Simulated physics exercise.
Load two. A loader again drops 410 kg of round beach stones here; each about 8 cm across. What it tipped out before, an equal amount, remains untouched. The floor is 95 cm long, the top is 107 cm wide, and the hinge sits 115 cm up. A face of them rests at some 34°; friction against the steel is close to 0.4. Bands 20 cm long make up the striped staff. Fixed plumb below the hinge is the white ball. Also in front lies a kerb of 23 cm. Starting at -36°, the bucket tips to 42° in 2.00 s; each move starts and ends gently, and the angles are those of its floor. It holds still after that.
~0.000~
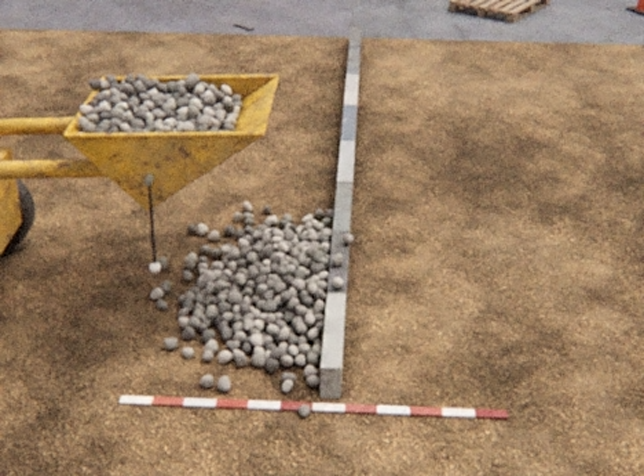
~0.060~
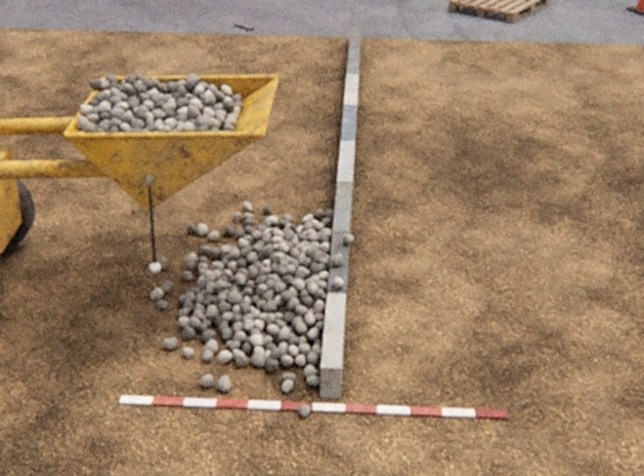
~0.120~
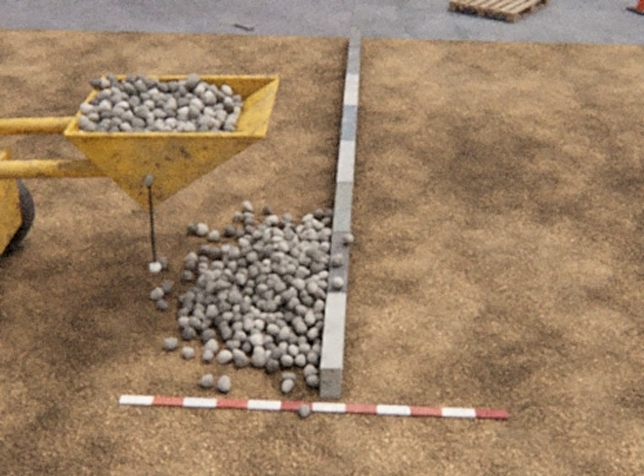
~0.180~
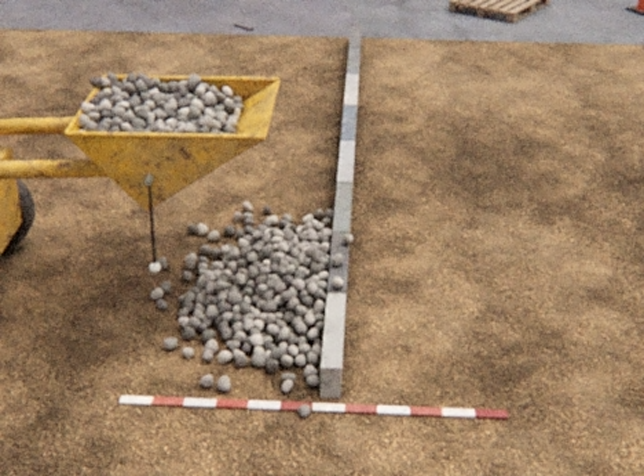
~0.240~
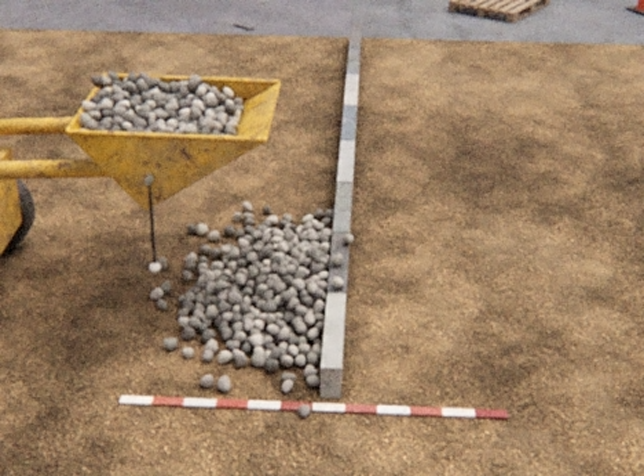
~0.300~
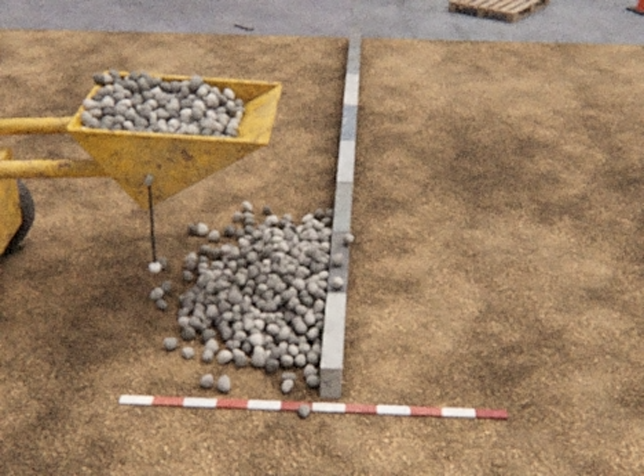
On bare brown ground, a yellow loader bucket heaped with grey stones tilting very slightly above a still stone pile against a kerb.
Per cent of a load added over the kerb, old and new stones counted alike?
Some 8 %.
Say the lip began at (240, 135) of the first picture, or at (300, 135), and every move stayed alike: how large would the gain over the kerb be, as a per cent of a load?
I'd say close to 0 per cent for one and close to 30 per cent for the other, in that order.
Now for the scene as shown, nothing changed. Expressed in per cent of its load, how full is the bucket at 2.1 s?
Some 15 %, roughly, is held.
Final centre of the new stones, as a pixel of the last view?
They come to rest centred about (278, 268).
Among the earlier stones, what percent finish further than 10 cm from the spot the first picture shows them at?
I'd say roughly 20 per cent of them.
After 1.5 s the floor is at 30°; in per cent of one load, 88 in the bucket, 112 on this side of the kerb; the foremost stones are at (332, 261).
After 2.1 s the floor is at 42°; in per cent of one load, 13 in the bucket, 184 on this side of the kerb, 3 over the kerb; the foremost stones are at (386, 273).
After 2.5 s the floor is at 42°; in per cent of one load, 0 in the bucket, 194 on this side of the kerb, 6 over the kerb; the foremost stones are at (428, 292).
After 5.2 s the floor is at 42°; in per cent of one load, 0 in the bucket, 193 on this side of the kerb, 8 over the kerb; the foremost stones are at (451, 279). Net gain over the kerb, 8.
